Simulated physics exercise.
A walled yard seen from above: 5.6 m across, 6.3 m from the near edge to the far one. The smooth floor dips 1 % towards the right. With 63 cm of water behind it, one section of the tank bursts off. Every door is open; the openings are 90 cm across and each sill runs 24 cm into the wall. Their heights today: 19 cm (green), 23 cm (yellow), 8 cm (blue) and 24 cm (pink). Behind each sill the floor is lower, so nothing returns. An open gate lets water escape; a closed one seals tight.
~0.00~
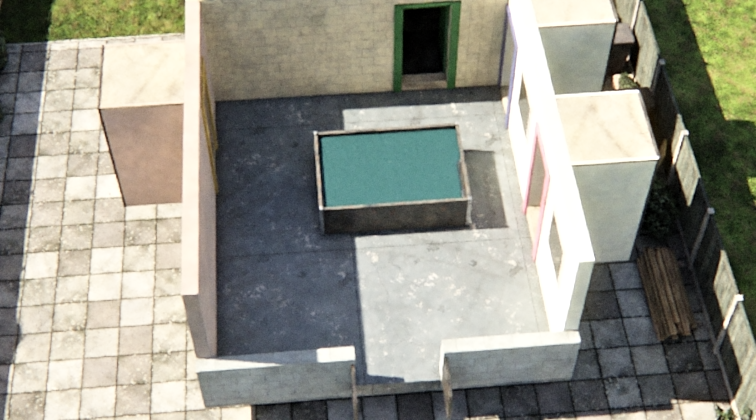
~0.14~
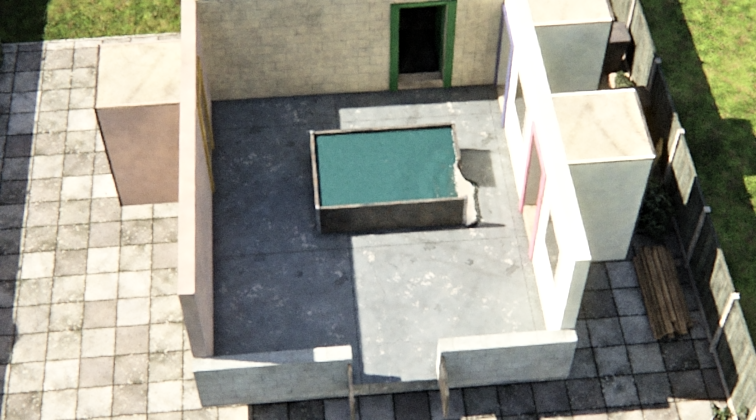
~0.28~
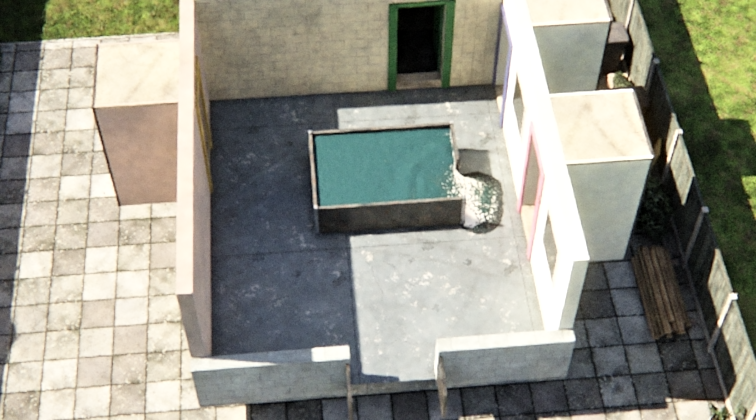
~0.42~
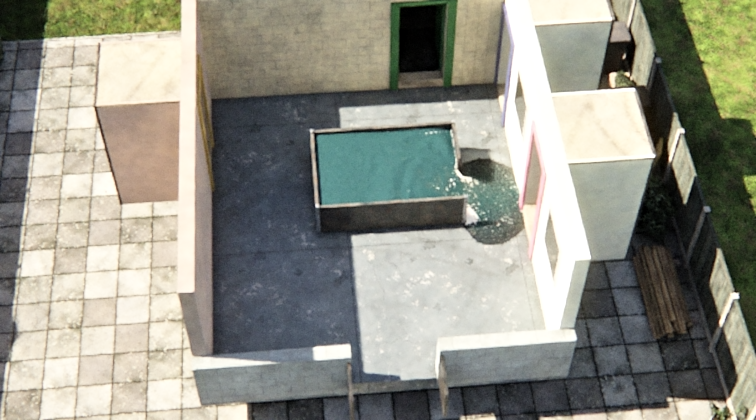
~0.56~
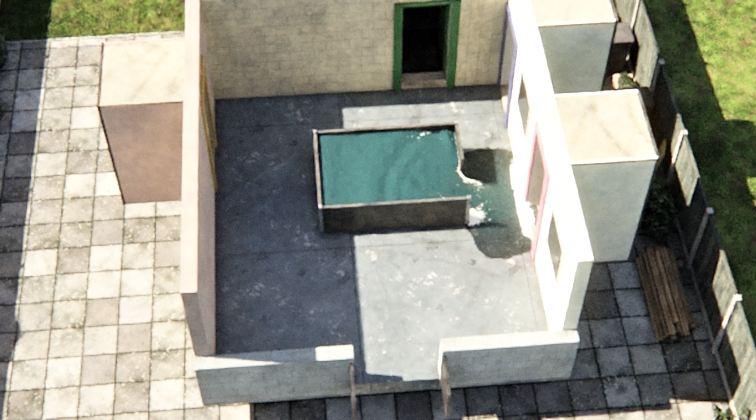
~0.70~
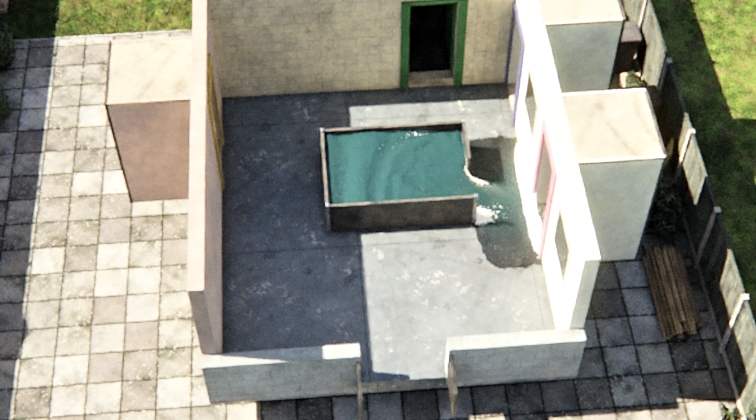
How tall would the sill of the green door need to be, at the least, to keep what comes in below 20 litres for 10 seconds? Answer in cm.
Some 11 cm above the ground.
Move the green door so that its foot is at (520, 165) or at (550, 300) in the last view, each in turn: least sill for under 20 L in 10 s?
Roughly 27 and 7.5 cm.
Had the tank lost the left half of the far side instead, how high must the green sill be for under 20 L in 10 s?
Then roughly 10.5 cm.
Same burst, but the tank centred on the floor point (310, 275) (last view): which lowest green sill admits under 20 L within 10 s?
About 12.0 cm.
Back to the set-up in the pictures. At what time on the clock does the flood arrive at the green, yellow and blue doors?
Green 2.0 s, yellow 5.0 s, blue 1.1 s.
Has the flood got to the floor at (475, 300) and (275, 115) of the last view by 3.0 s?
In that order: Under water, still dry.
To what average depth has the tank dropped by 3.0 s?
Some 33 cm.
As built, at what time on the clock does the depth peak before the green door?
Around 2.6 s.
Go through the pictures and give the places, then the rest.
Still water, 63 cm deep, in the tank at (391, 168); the green door at (426, 53) is dry, in the first frame.
The front is at (477, 217), 0.3 m from the gap at (460, 194); 0.2 m2 of floor is wet, 63 cm left at the back, in the second frame.
The gap is at (458, 195), the front 0.8 m out at (498, 198); the back of the tank holds 63 cm, in the third frame.
The front is at (515, 176), 1.1 m from the gap at (459, 195); 1.6 m2 of floor is wet, 63 cm left at the back, in the fourth frame.
The gap is at (462, 196), the front 1.3 m out at (514, 157); the back of the tank holds 63 cm, in the fifth frame.
Water pours out at (469, 194) and has run 1.5 m, to (518, 141); about 8 cm deep outside, 61 cm at the back; 2.0 m in a straight line remain to the green door at (433, 50), in the sixth frame.
After 1.4 s water covers 15 % of the floor, deepest (46 cm) near (521, 204); it has not reached the green door.
After 3.0 s water covers 40 % of the floor, deepest (34 cm) near (521, 204); 16 cm at the green door, 0 litres in over its 19 cm sill.
After 10.0 s water covers 100 % of the floor, deepest (13 cm) near (522, 211); 7 cm at the green door, 0 litres in over its 19 cm sill.
At the green door as built, the water arrived by 2.0 s and peaked near 17 cm at 2.6 s.
With a sill of 9 cm, 40 litres would have come in within the 10 s; with 12 cm, 14 litres. So under 20 litres takes about 11 cm.
